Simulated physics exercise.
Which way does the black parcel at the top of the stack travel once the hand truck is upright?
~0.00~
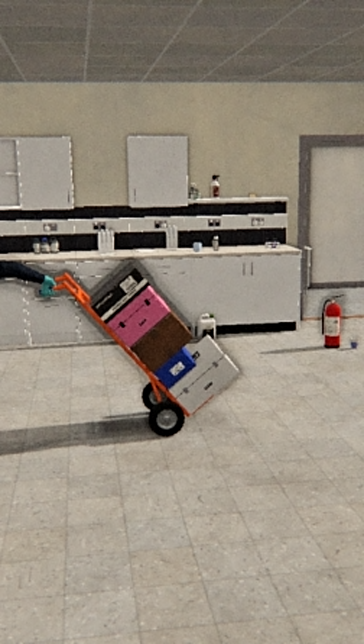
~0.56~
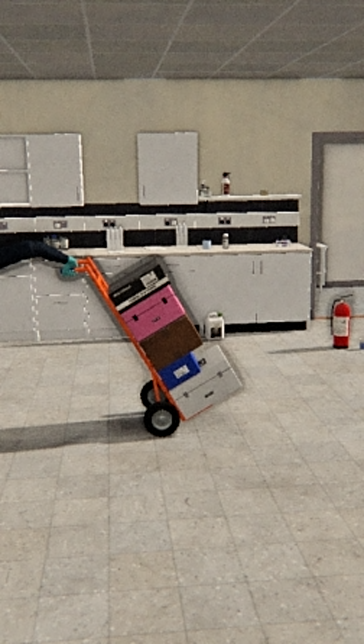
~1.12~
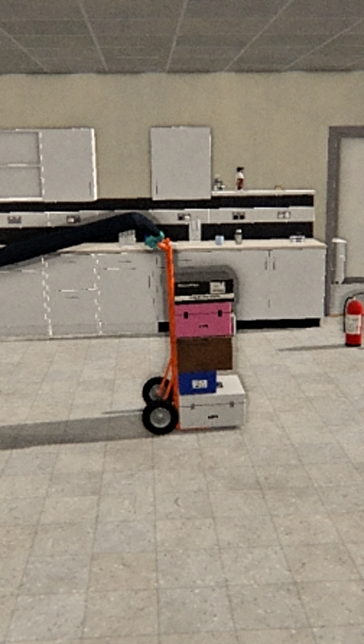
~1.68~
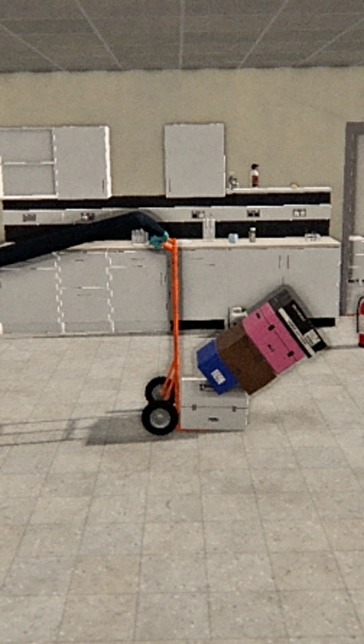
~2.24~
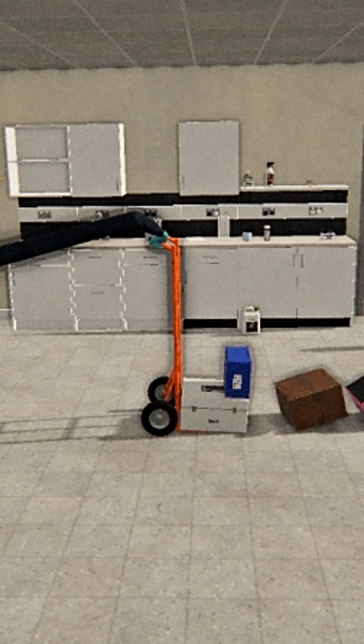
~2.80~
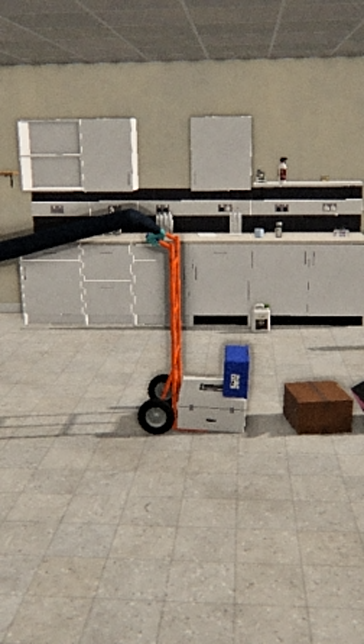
It moves to the right, tipping away from the hand truck along with the pink toolbox and brown parcel.
In the video, a dark arm swings a tilted orange hand truck upright, and its stacked load pitches forward. The black, pink and brown pieces tumble off to the right, while the blue tote ends tipped over on the white toolbox, which stays on the truck.
